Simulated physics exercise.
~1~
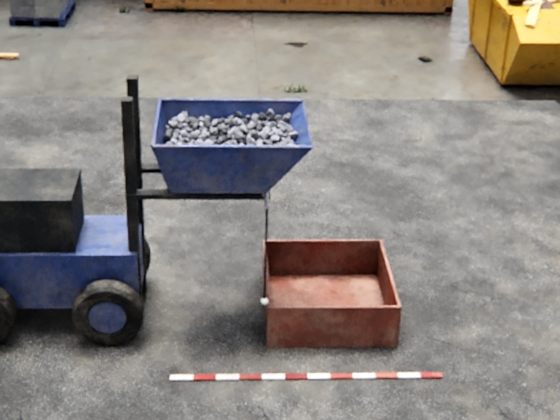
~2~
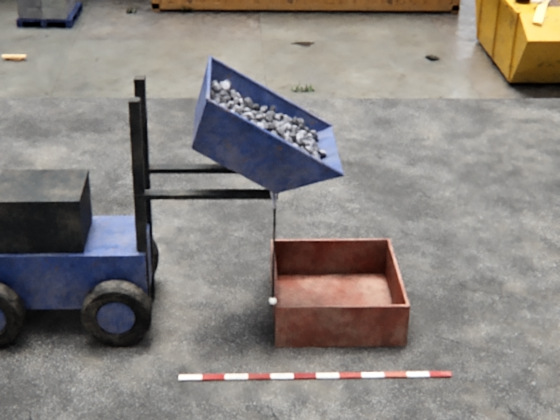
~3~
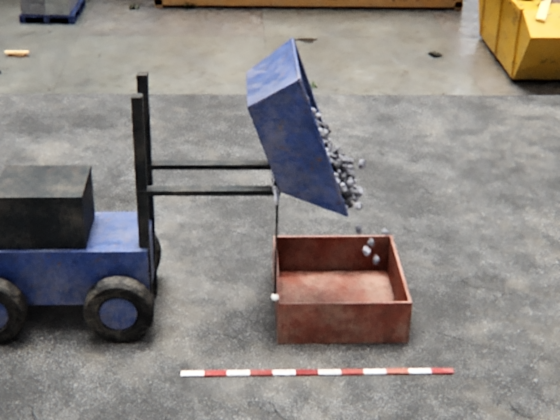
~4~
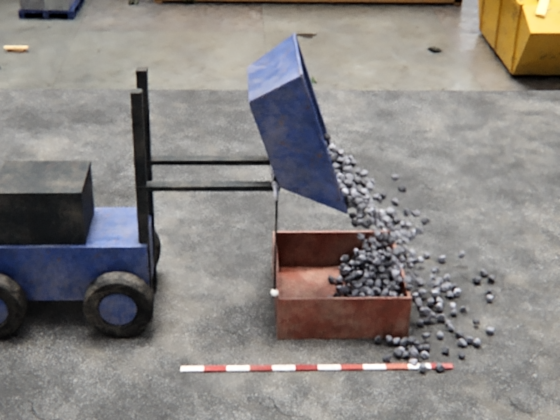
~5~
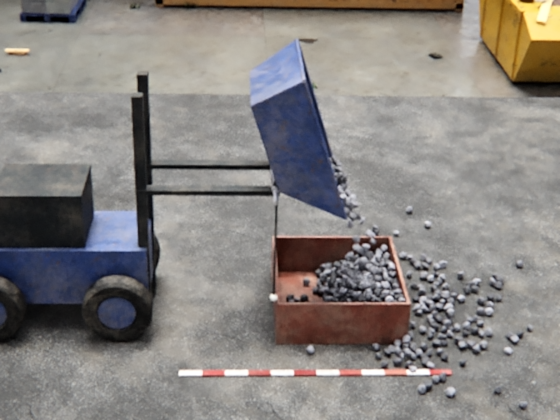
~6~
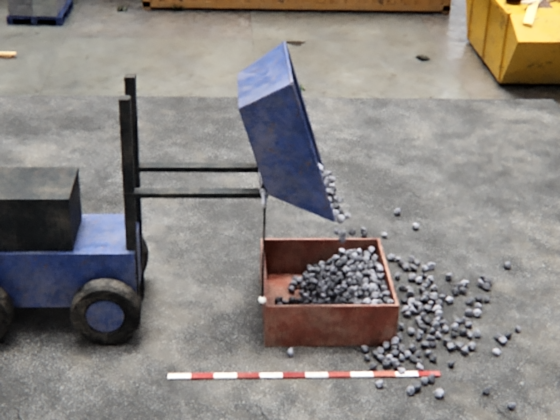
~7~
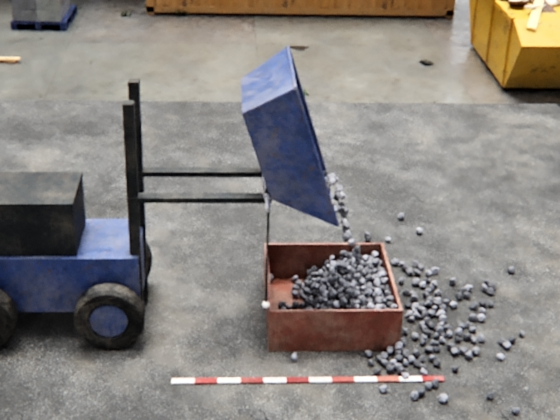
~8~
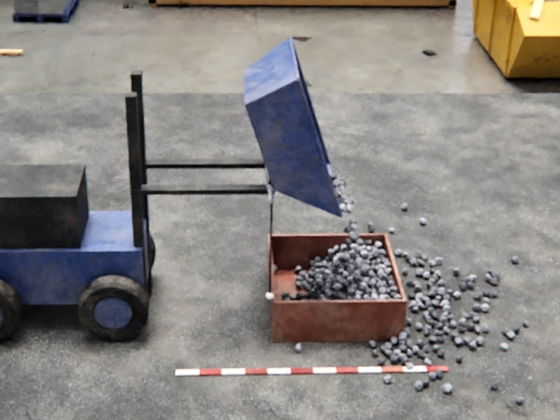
The clip shows a blue fork truck tipping a raised blue skip of grey stones forward to the right, pouring them into a reddish-brown bin below. Most land in the bin, while others scatter on the ground to its right, and the skip stays steeply tilted.
